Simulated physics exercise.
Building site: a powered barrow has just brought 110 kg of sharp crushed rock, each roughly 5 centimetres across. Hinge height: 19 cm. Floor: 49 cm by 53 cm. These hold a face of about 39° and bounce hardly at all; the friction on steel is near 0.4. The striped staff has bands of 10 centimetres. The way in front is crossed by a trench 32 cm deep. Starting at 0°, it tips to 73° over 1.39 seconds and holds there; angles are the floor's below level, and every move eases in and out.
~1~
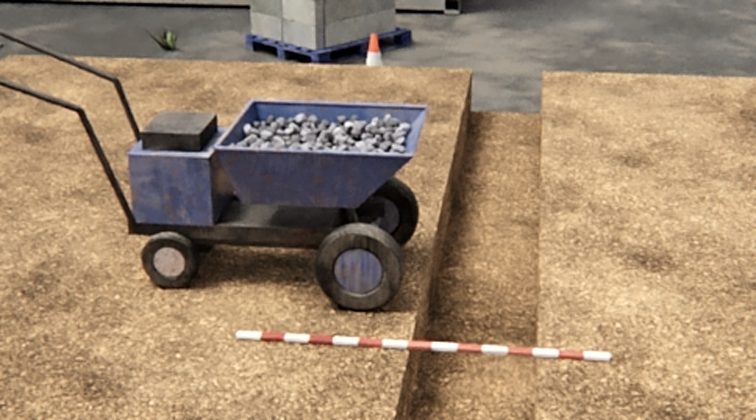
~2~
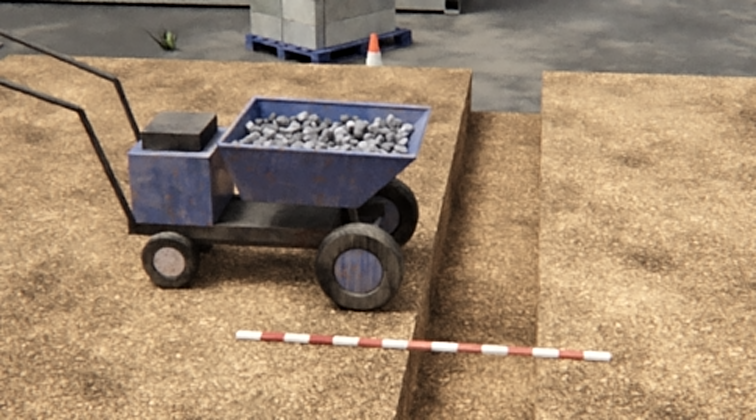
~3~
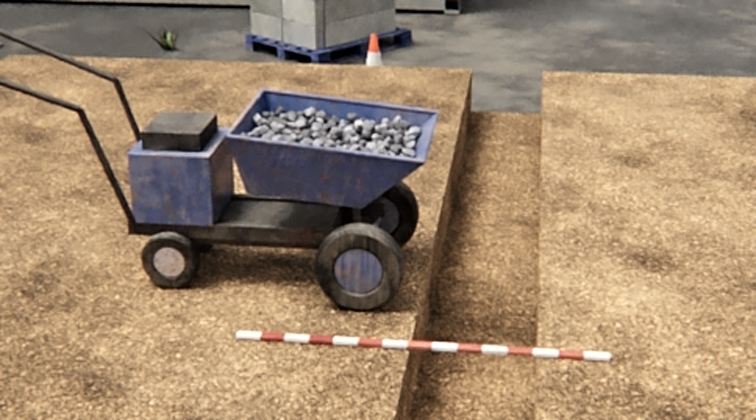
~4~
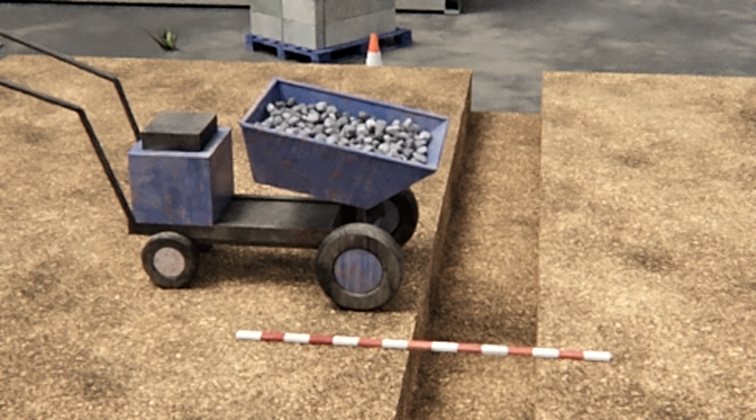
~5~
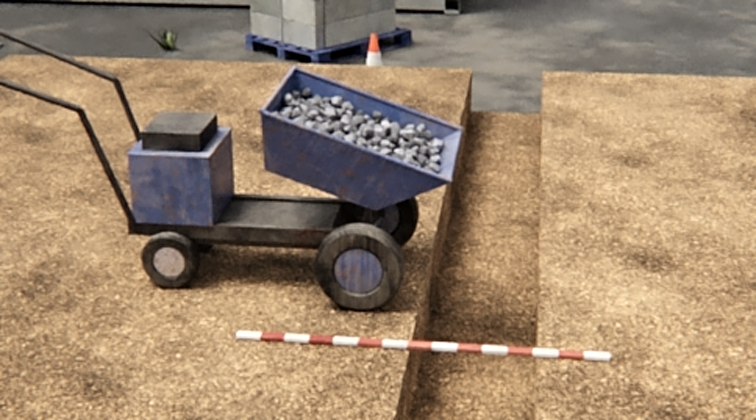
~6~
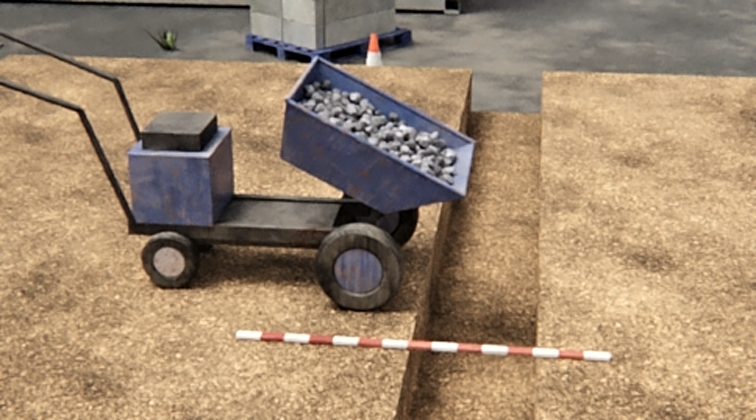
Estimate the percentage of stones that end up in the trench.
Roughly 78 per cent.
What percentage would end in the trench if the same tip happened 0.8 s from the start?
Around 65 per cent would end in the trench.
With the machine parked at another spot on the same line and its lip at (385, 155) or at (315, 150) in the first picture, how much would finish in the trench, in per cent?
That gives roughly 100 per cent and roughly 100 per cent.
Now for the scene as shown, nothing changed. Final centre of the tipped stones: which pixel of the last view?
Their middle ends up near (516, 331).
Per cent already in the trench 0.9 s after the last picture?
35 per cent, give or take.
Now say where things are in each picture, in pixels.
In the first frame, lip at (412, 156), floor tilted 0°, highest stones at (317, 128).
In the second frame, the tray is at 1°, its lip at (416, 158); the top of the load is at (318, 127).
In the third frame, the tray is at 5°, its lip at (424, 162); the top of the load is at (285, 122).
In the fourth frame, lip at (437, 170), floor tilted 11°, highest stones at (288, 113).
In the fifth frame, lip at (451, 181), floor tilted 19°, highest stones at (301, 103).
In the sixth frame, the tray is at 28°, its lip at (465, 196); the top of the load is at (321, 95).
Then, 0.5 s after the last picture the floor is at 61°, 100 % in the tray; the foremost stones are at (496, 237).
Then, 0.9 s after the last picture the floor is at 73°, 54 % in the tray, 34 % in the trench, 12 % past the trench; the foremost stones are at (586, 278).
Then, 1.3 s after the last picture the floor is at 73°, 17 % in the tray, 60 % in the trench, 23 % past the trench; the foremost stones are at (640, 282).
Then, 3.2 s after the last picture the floor is at 73°, 0 % in the tray, 78 % in the trench, 22 % past the trench; the foremost stones are at (644, 279).
